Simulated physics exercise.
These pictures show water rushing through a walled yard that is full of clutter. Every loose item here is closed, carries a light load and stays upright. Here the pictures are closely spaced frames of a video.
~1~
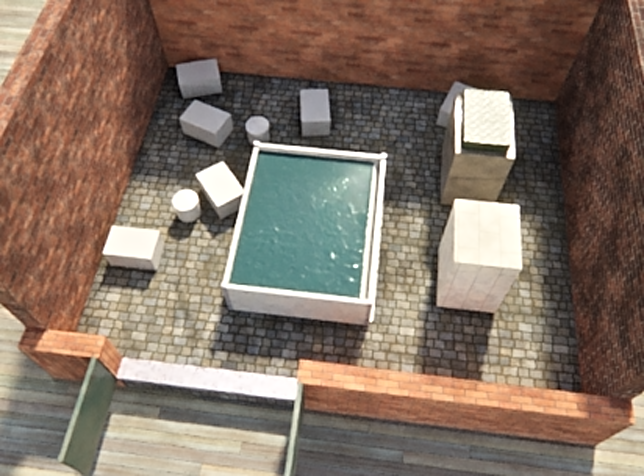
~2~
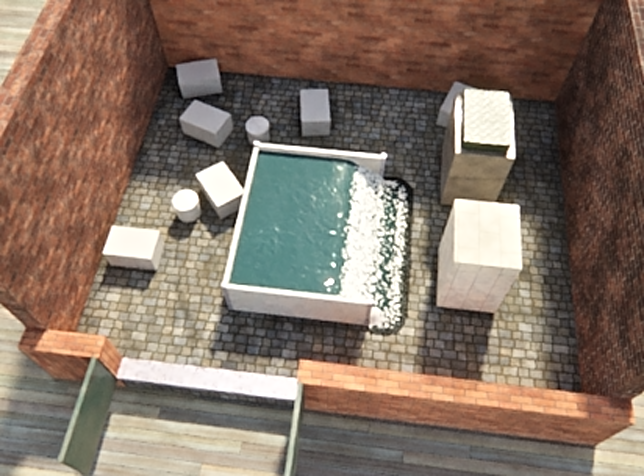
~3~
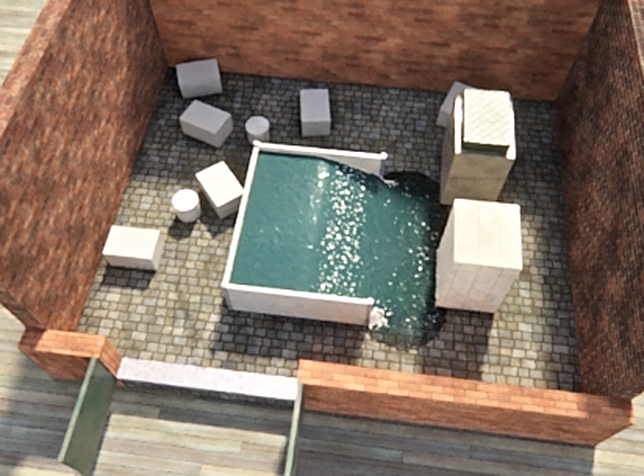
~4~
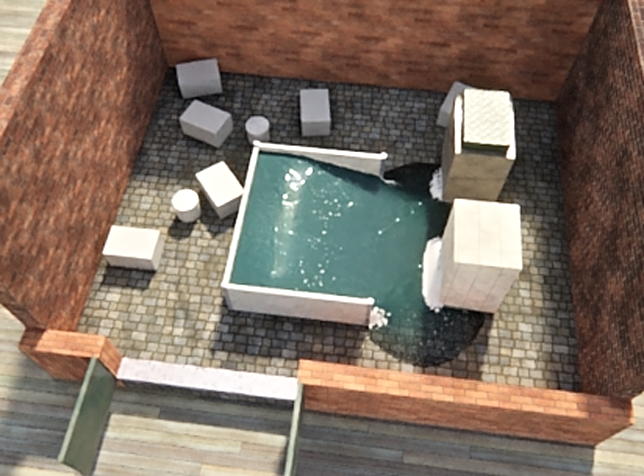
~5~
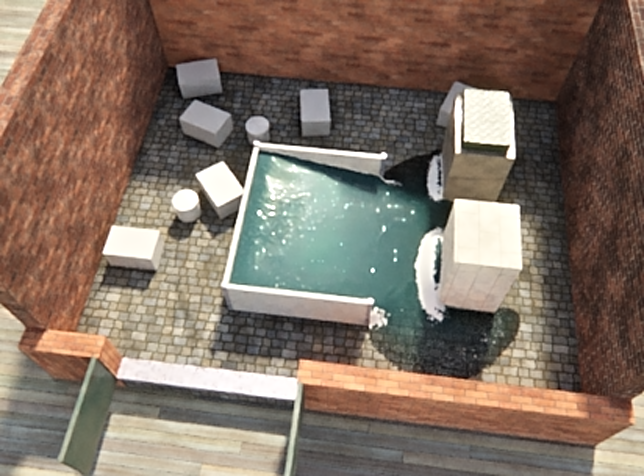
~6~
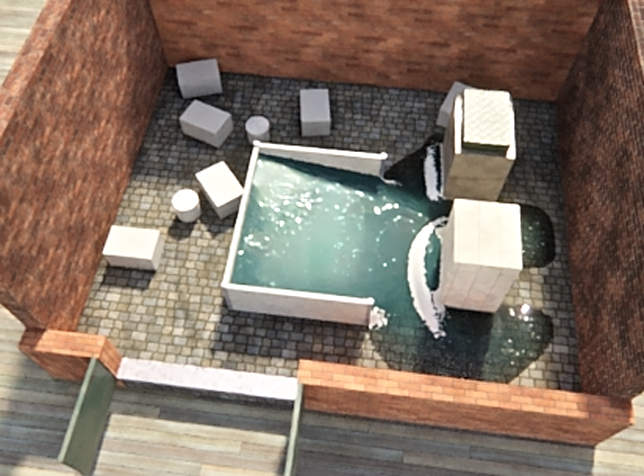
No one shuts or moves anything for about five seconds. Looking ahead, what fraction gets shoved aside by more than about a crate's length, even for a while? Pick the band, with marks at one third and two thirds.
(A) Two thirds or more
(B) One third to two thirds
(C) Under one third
Under one third (C).
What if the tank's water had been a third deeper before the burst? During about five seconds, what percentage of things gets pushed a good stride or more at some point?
Share: Close to 40 %.
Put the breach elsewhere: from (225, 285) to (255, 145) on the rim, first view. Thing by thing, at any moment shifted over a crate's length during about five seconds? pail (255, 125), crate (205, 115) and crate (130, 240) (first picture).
Taking them in order, short of it, covered the distance, covered the distance.
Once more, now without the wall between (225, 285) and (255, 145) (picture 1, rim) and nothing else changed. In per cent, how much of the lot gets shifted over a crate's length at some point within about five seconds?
Result: Close to 90 %.
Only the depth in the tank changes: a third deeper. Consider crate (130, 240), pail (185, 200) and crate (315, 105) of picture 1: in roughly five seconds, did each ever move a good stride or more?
Taking them as listed, the first came up short, the second came up short and the third did it.
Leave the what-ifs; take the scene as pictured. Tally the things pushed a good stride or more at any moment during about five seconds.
The number is 2.
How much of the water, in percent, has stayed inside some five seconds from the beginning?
Near 98 in a hundred.
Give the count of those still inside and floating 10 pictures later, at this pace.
It comes to 0.
A moment on, 0 of 8 are well off their spots; 0 afloat.
Next, 0 of 8 are well off their spots; 0 afloat.
Later, 0 of 8 are well off their spots; 1 afloat.
In the end, 2 of 8 are well off their spots, and 2 have been at some point; 2 afloat.
